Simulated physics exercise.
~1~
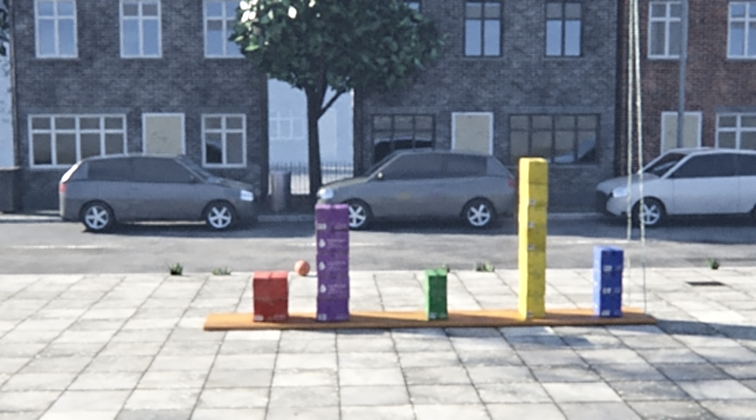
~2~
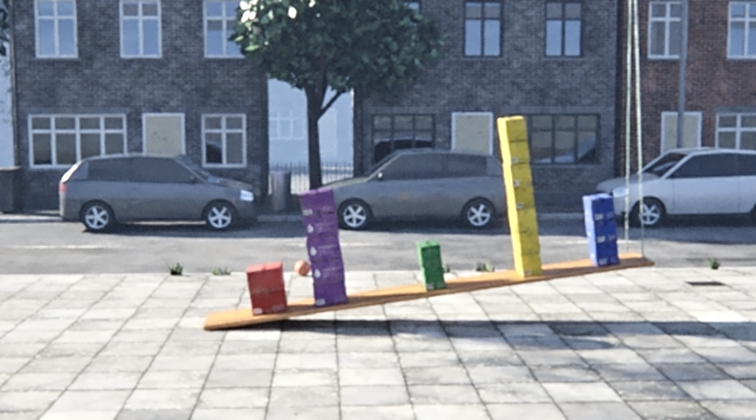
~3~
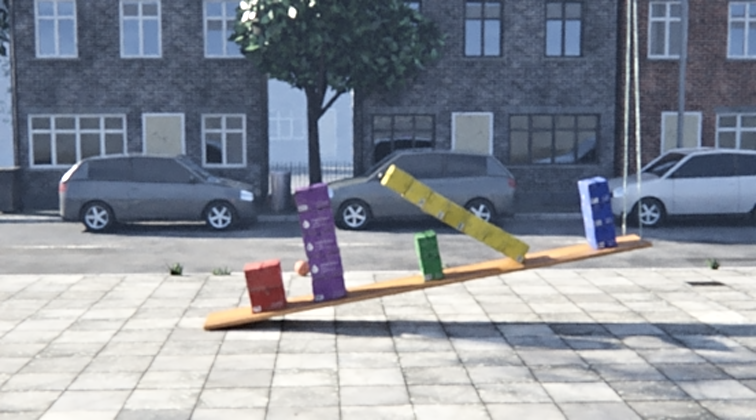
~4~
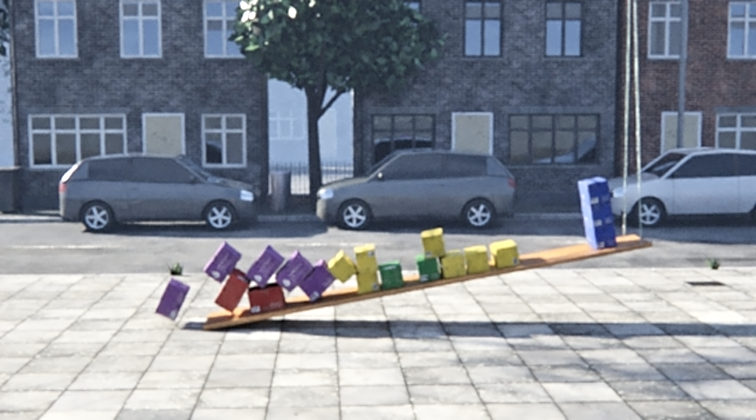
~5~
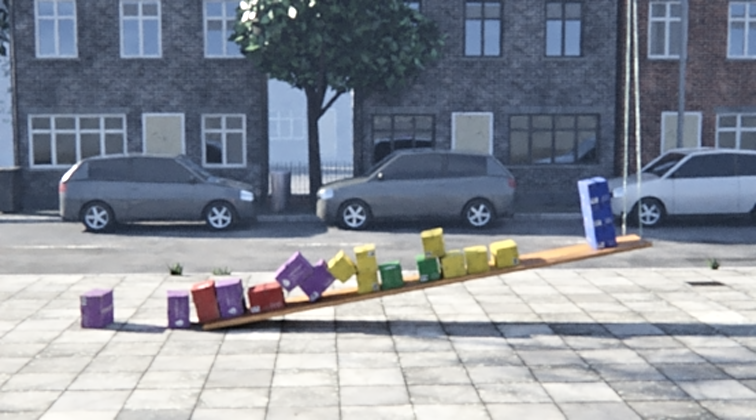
On a paved square across the road from brick houses, a leafy tree and parked cars, a still camera faces a long orange board. Five columns of cartons stand on it, from left to right a short red, a tall purple, a small green, a very tall yellow and a blue. The board's right end rises gently, and the yellow column topples left over the green one. Green, purple and red cartons tumble down the slope, some purple ones dropping past its low end. Finally, cartons lie jumbled along the tilted board and paving, while the blue column still stands.
